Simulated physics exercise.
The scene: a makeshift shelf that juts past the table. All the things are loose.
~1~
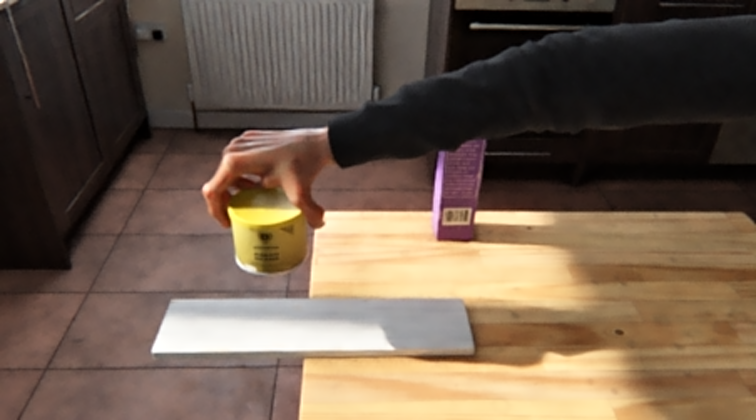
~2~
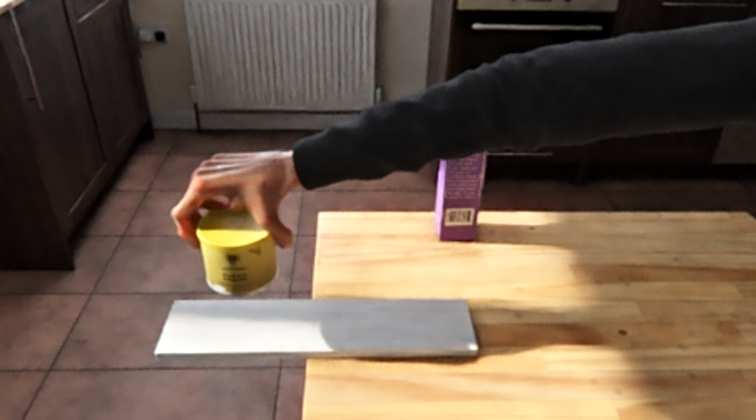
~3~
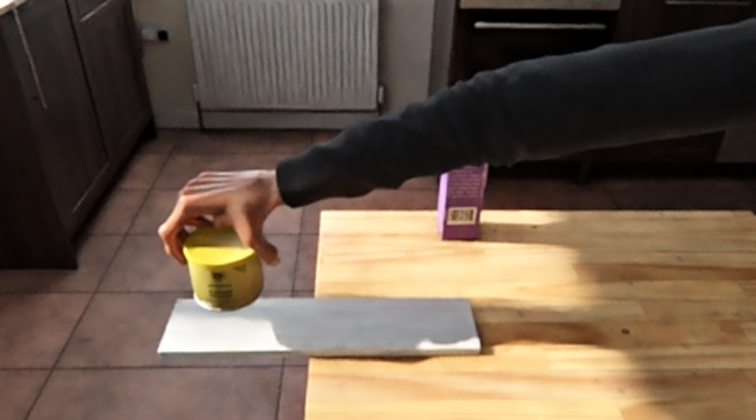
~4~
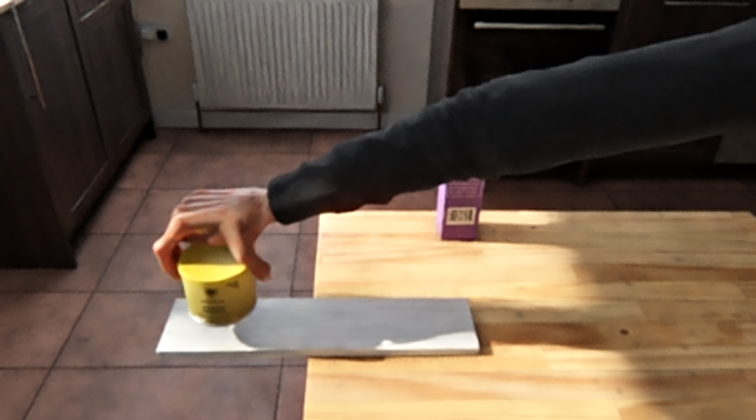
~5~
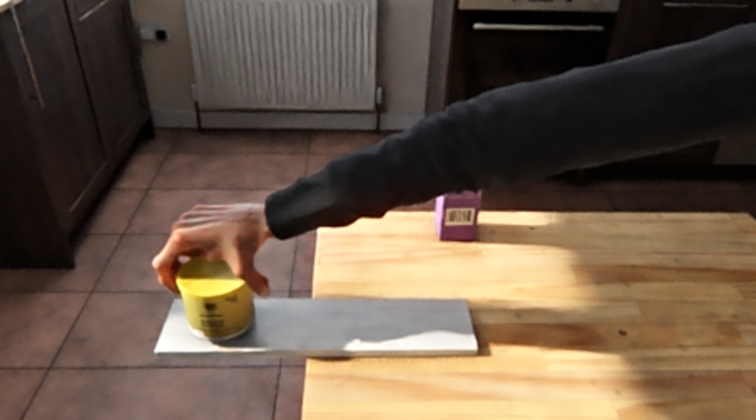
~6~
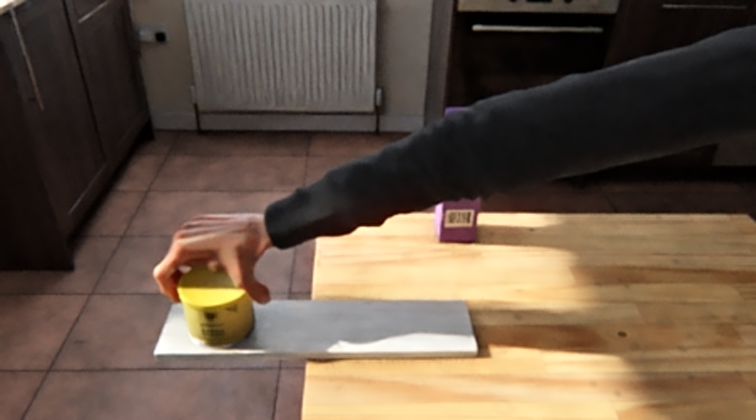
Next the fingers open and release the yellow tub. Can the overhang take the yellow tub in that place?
In the end the board comes down.
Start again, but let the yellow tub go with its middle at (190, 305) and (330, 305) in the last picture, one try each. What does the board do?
First try: It goes over; second try: It stays on the table.
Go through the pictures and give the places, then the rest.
In the first frame, on its way; yellow tub (270, 228); purple carton (458, 176).
In the second frame, on its way; yellow tub (240, 249); purple carton (461, 176).
In the third frame, on its way; yellow tub (226, 265); purple carton (463, 175).
In the fourth frame, on its way; yellow tub (220, 281).
In the fifth frame, on its way; yellow tub (218, 295).
In the sixth frame, set down, still held; yellow tub (219, 303).
Then, 0.40 s on from there, yellow tub now down on the floor or falling; white board turned 64° from how it was put.
Then, 0.60 s on from there, white board now down on the floor or falling.
Then, 0.80 s on from there, things are still on the move.
In the end, down on the floor or falling, yellow tub and white board; purple carton unmoved. The board tips off the edge.
